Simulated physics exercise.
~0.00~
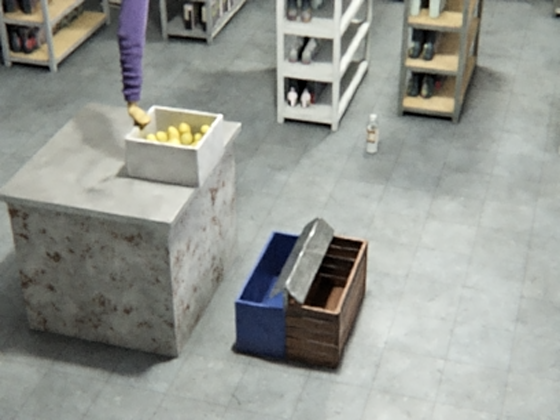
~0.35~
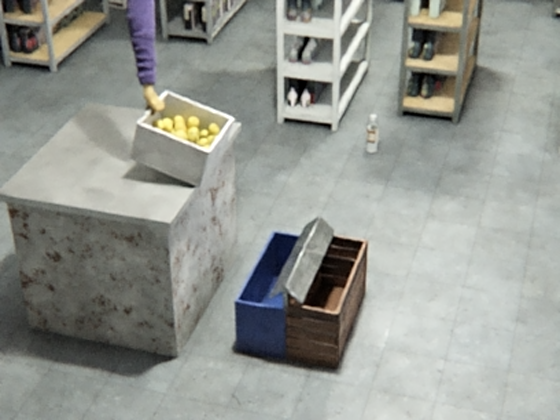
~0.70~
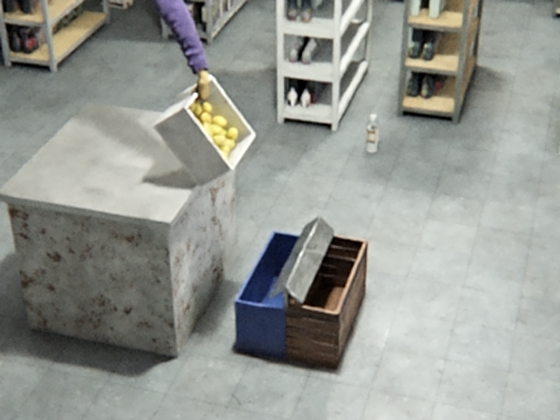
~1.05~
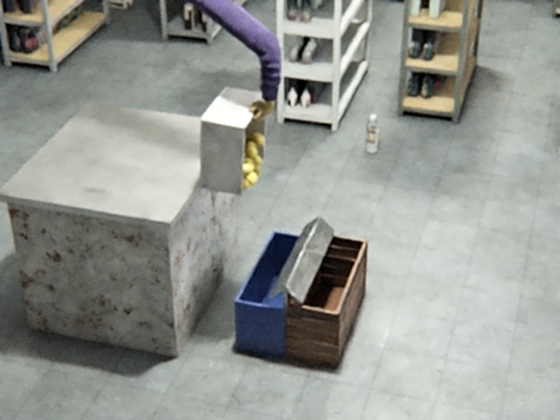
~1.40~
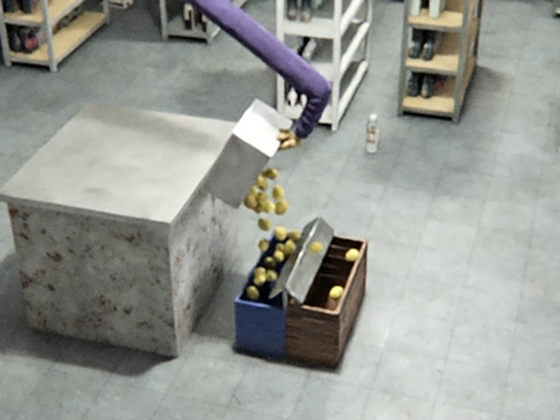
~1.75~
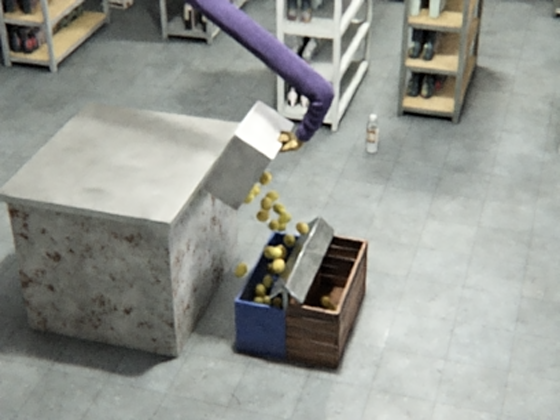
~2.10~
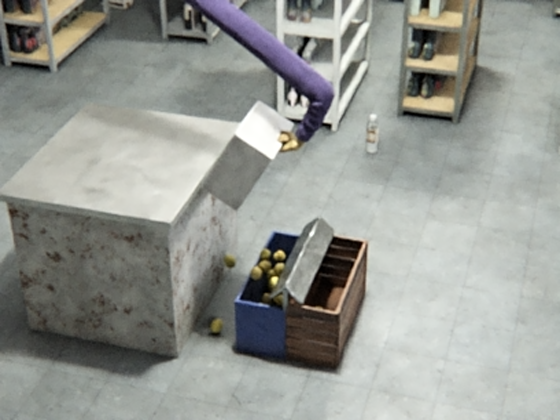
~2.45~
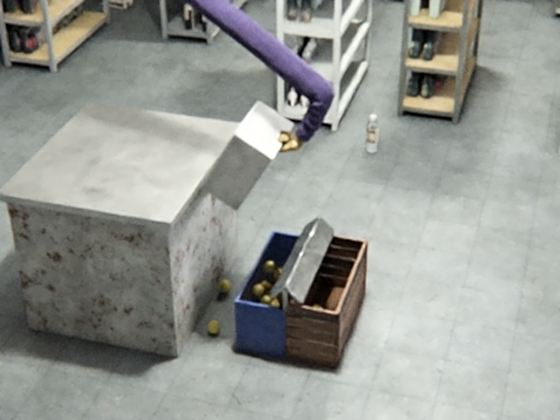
A purple-sleeved arm tips a white tote of yellow lemons off a grey, rust-speckled bench, seen from above in a room with a grey tiled floor and shelves of shoes behind. On the floor to the right of the bench sit a blue trough and, beyond it, a brown wooden bin, with a steel ridge over the wall between them. The hand swings up the back of the tote until it leans steeply over the bench's edge. Lemons tumble out in a stream, most dropping into the blue trough and a few into the wooden bin. Two land on the floor beside the bench, and the emptied tote stays tilted.
